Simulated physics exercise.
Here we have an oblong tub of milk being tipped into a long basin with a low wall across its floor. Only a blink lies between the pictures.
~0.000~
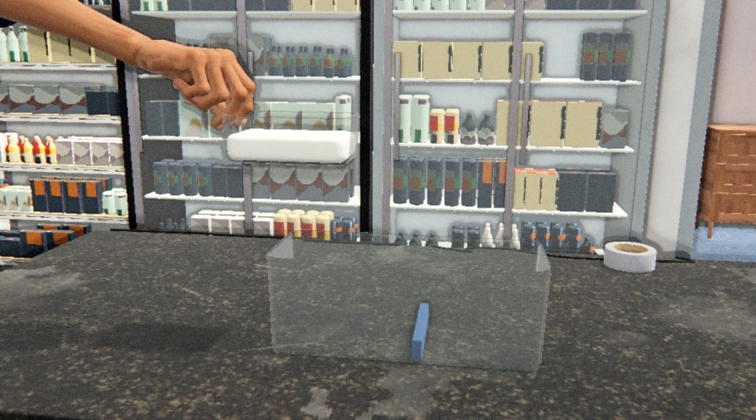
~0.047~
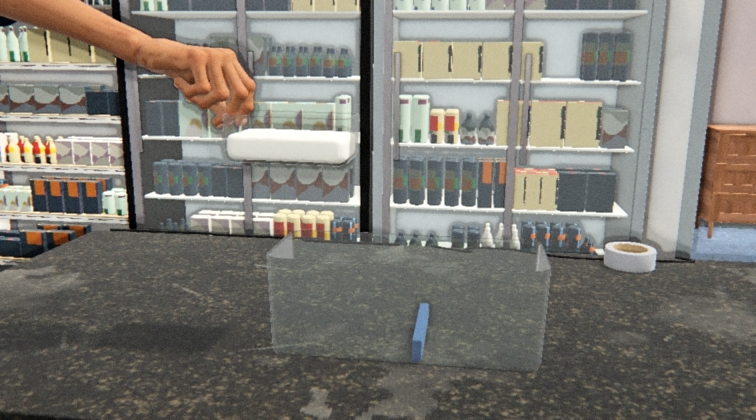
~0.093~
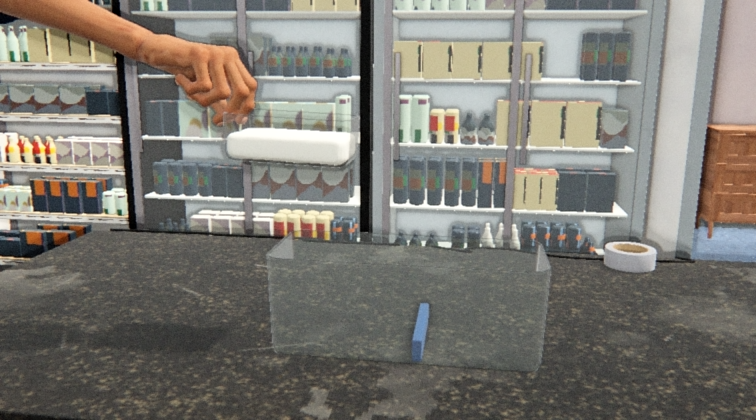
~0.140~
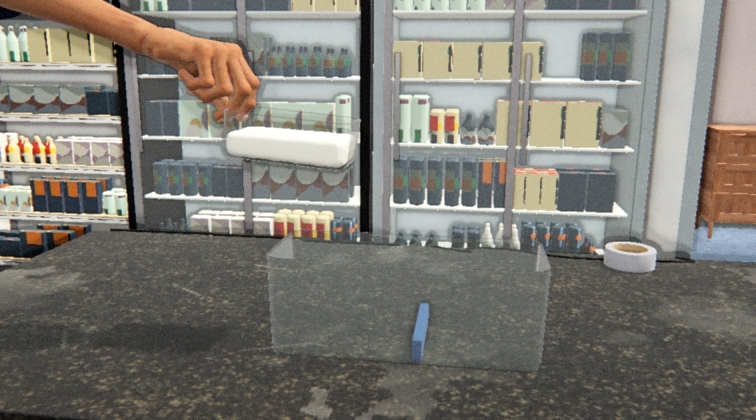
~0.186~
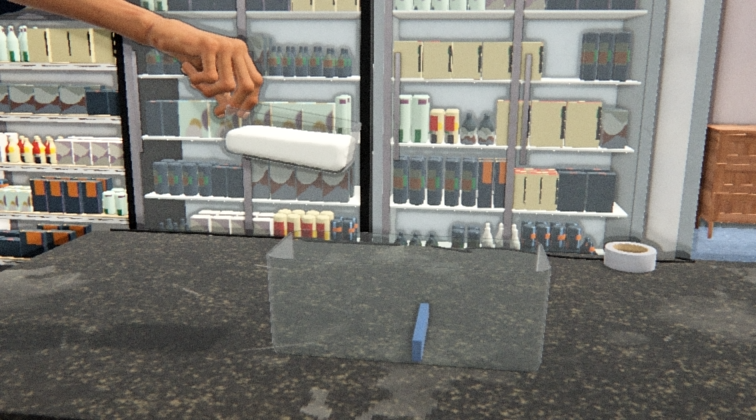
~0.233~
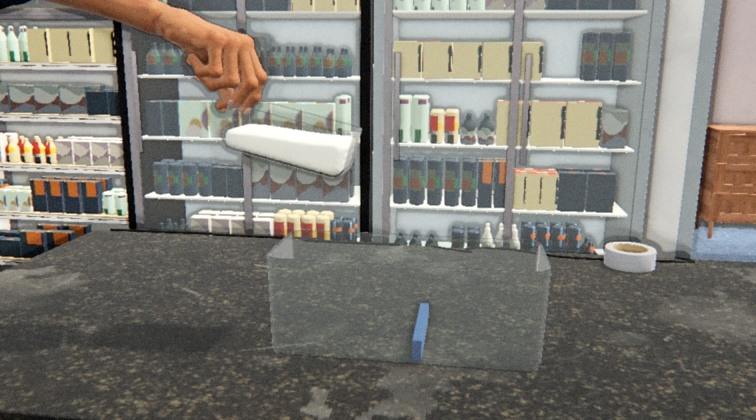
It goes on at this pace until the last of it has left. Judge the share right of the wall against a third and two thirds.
In the end not even a third is right of the wall.
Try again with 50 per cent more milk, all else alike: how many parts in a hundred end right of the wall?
Near 35 %.
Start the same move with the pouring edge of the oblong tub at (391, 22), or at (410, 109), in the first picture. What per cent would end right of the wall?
Roughly 65 per cent, and 70 per cent.
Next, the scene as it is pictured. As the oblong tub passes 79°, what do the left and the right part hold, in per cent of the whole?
Left about 35, right about 0.
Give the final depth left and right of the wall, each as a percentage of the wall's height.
Left about 50, right about 10.
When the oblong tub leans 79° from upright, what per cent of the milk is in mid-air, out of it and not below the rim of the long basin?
Close to 45 per cent.
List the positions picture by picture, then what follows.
The first frame shows tilt 0°; pouring edge (353, 118); surface from (238, 134) to (353, 136); the long basin's rim runs from (280, 244) to (545, 257); the wall's top is at (421, 322).
The second frame shows tilt 1°; pouring edge (354, 118); surface from (237, 133) to (352, 136).
The third frame shows tilt 2°; pouring edge (354, 120); surface from (238, 132) to (352, 137).
The fourth frame shows tilt 5°; pouring edge (355, 123); surface from (238, 131) to (353, 139).
The fifth frame shows tilt 9°; pouring edge (356, 128); surface from (237, 130) to (353, 139).
The sixth frame shows tilt 14°; pouring edge (356, 133); surface from (237, 128) to (353, 141).
A moment on, the oblong tub is tipped on its side and 24 per cent is still to pour, 34 is left of the wall and 0 right of it.
Next, the oblong tub is tipped right over and 2 per cent is still to pour, 85 is left of the wall and 7 right of it.
Then the oblong tub is tipped right over and 0 per cent is still to pour, 91 is left of the wall and 8 right of it.
Later the oblong tub is tipped right over and 0 per cent is still to pour, 91 is left of the wall and 9 right of it.
In the end 91 per cent lies left of the wall, 8 right of it and 1 outside.
